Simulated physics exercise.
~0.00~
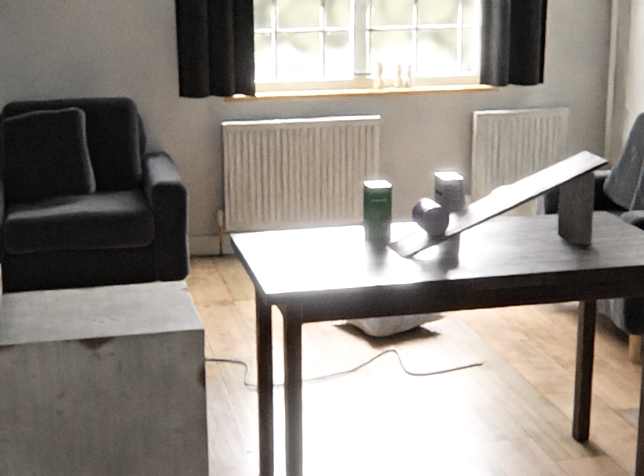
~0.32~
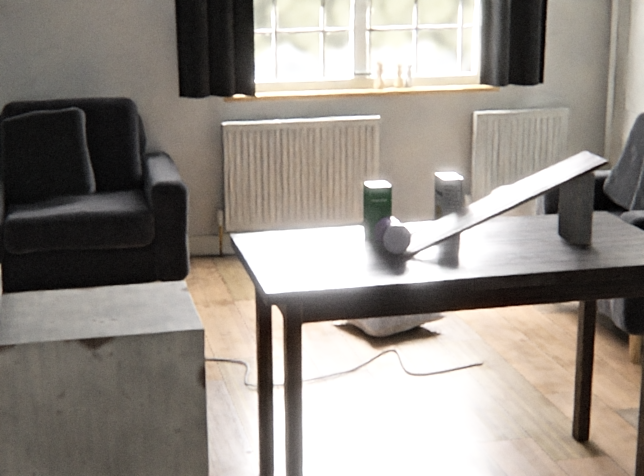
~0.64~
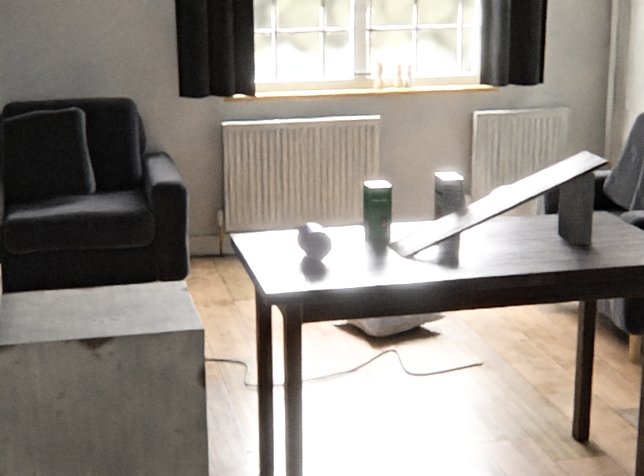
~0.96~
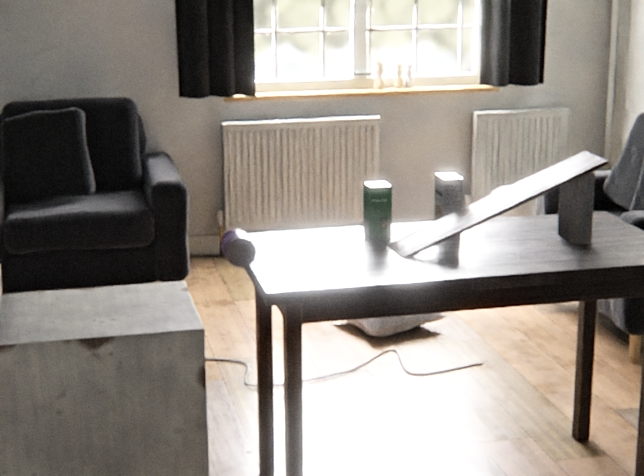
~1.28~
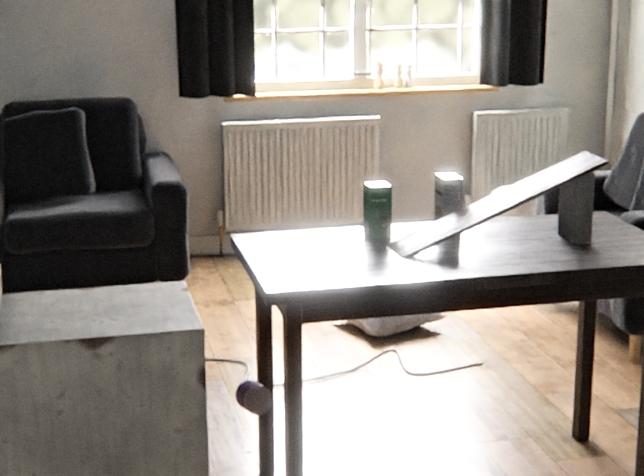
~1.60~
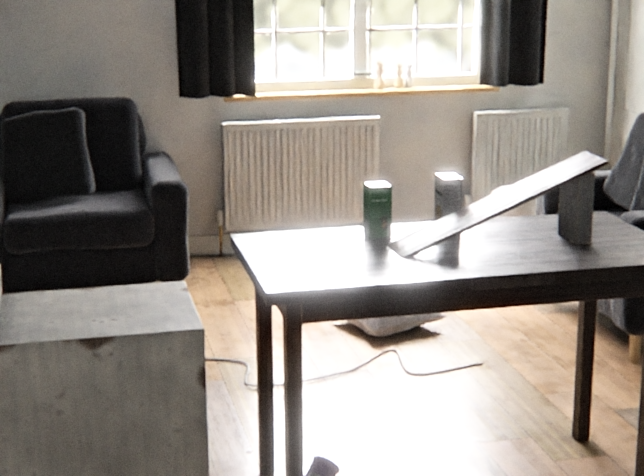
A purple tin rolled off the foot of a ramp and left across the dark table, past a green carton and a pale one that stayed put, then went over the edge and dropped into the gap, ending up low down near the floor.
